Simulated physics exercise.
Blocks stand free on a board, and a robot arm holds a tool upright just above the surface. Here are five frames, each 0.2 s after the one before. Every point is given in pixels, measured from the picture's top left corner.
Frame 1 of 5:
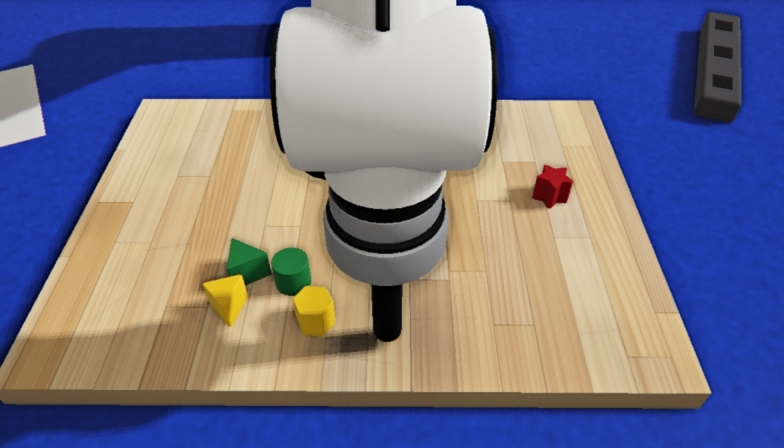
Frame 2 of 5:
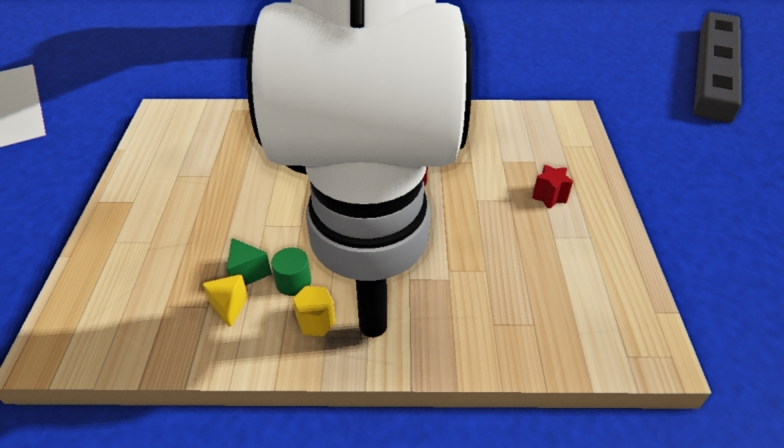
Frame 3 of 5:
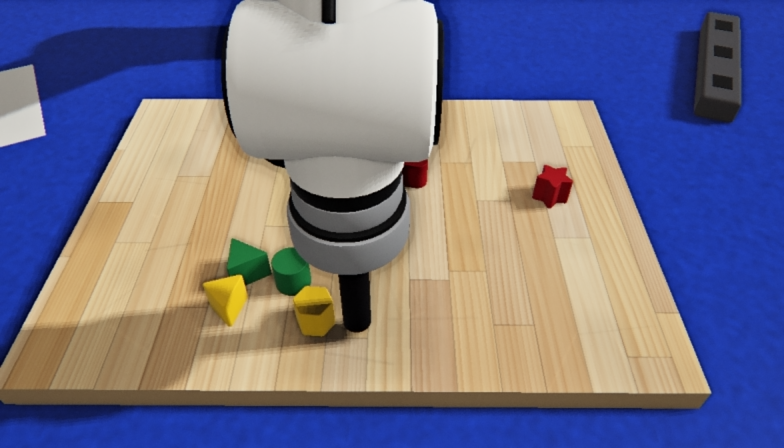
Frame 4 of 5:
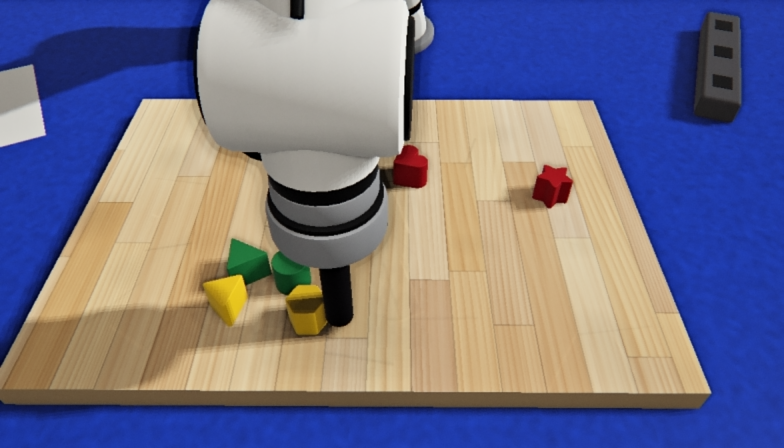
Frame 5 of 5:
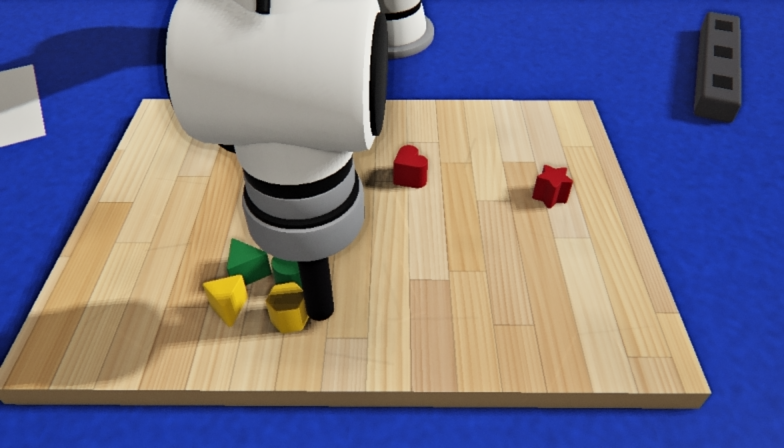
The clip shows a robot arm moving its upright black tool leftward over a wooden board, then pushing a yellow hexagonal block a short way left, while the green, red and other yellow blocks stay still.
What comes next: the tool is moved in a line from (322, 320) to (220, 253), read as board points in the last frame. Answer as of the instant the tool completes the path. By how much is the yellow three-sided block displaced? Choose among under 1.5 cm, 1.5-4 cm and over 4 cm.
Net shift: Below 1.5 cm.
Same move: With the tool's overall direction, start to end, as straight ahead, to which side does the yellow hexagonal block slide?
It moves left.
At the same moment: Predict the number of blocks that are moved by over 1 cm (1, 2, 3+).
It will shift three or more blocks.
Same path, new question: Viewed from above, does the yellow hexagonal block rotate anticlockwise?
I'd say yes.
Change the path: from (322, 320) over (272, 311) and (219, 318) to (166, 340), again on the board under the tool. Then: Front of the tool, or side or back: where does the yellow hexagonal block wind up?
By the time the path ends, the yellow hexagonal block is still sitting right in front of the tool.
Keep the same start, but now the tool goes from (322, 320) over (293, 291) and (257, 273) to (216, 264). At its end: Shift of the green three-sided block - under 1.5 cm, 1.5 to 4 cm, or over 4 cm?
Its displacement is above 4 cm.
The first path, step by step. One third of the way, tool at (282, 287); yellow hexagonal block at (253, 292), turned 70° anticlockwise; green round block at (283, 250).
Two thirds of the way, tool at (248, 265); green three-sided block at (229, 240), turned 25° anticlockwise; yellow hexagonal block at (252, 292), turned 70° anticlockwise; green round block at (277, 241).
At the end, tool at (217, 244); yellow three-sided block in place; green three-sided block at (202, 217); yellow hexagonal block at (252, 292), turned 70° anticlockwise; green round block at (277, 241).
